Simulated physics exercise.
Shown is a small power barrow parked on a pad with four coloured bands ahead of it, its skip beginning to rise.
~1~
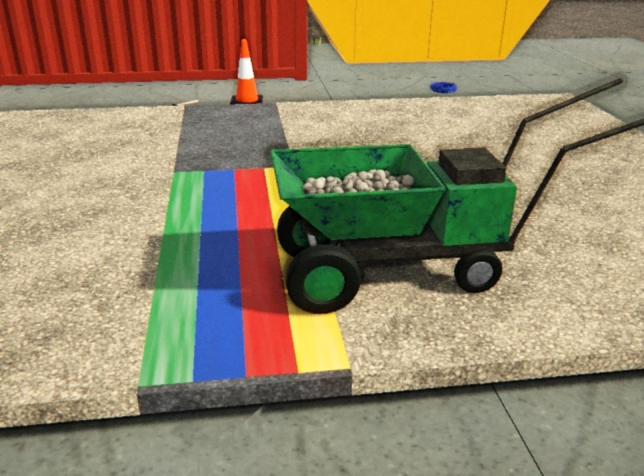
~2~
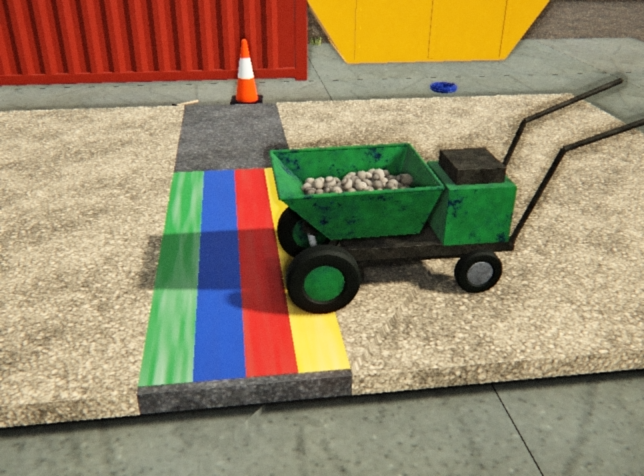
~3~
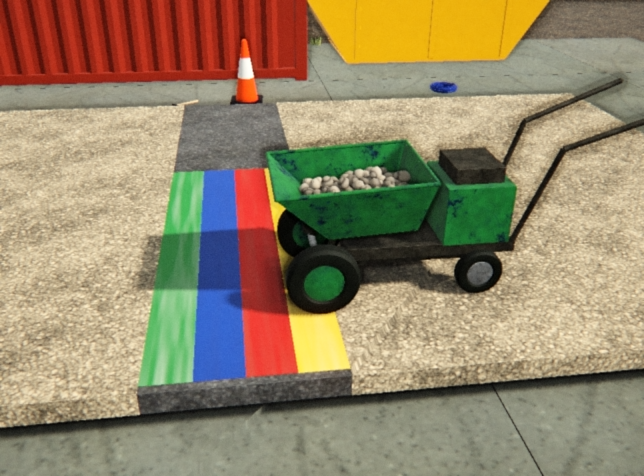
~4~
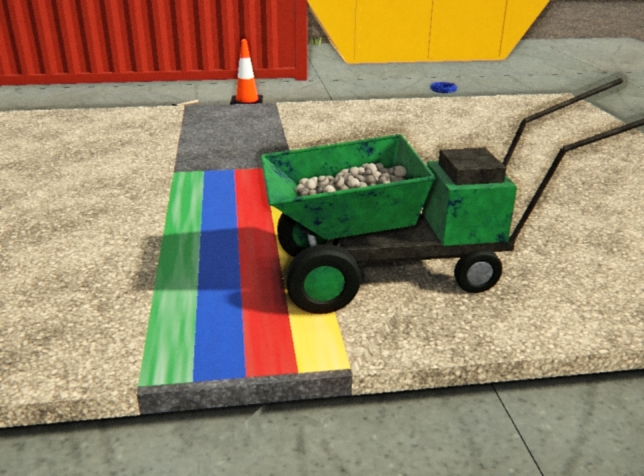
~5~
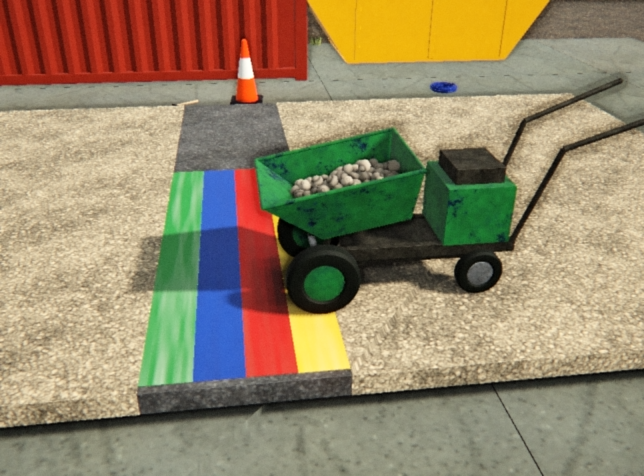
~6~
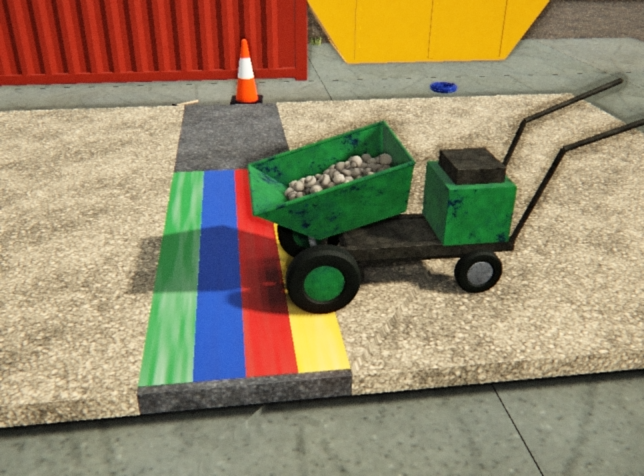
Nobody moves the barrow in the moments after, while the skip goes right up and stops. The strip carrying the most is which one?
That would be the green strip.
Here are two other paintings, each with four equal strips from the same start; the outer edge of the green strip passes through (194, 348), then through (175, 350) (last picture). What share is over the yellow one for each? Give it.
First case 0 per cent, second case 0 per cent.
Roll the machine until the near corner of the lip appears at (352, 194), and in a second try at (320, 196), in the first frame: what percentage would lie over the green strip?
Roughly 10 and 20 percent respectively.
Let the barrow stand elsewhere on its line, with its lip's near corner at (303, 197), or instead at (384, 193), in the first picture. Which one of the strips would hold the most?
The first case gives blue, the second gives the red one.
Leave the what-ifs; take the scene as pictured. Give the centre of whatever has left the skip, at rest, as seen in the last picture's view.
It settles centred around (183, 289).
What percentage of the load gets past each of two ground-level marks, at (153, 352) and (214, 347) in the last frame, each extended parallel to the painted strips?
That's 20 per cent for the first and 80 per cent for the second.
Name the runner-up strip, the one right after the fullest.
The answer is the blue one.
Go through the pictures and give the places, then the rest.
Lip of the skip at (282, 198), level; top of the load at (369, 193), river pebbles; yellow strip at (317, 335); red strip at (269, 339); blue strip at (219, 342); green strip at (169, 346), in the first picture.
Lip of the skip at (280, 199), level; top of the load at (368, 192), in the second picture.
Lip of the skip at (276, 200), tipped barely; top of the load at (365, 191), in the third picture.
Lip of the skip at (270, 204), tipped a little; top of the load at (372, 181), in the fourth picture.
Lip of the skip at (263, 208), tipped a little; top of the load at (366, 177), in the fifth picture.
Lip of the skip at (255, 215), tipped clearly; top of the load at (371, 169); yellow strip at (317, 335); red strip at (269, 339); blue strip at (219, 342); green strip at (169, 346), in the sixth picture.
Soon after the last picture, skip tipped steeply; all in the skip.
A little later, skip tipped steeply; most in the skip; a small part over the blue strip; a small part over the green strip.
Later still, skip tipped right over; a small part in the skip; about a quarter over the blue strip; about half over the green strip; a small part off the paint.
At rest, skip tipped right over; a small part in the skip; none over the yellow strip; none over the red strip; about a third over the blue strip; about half over the green strip; a small part off the paint.
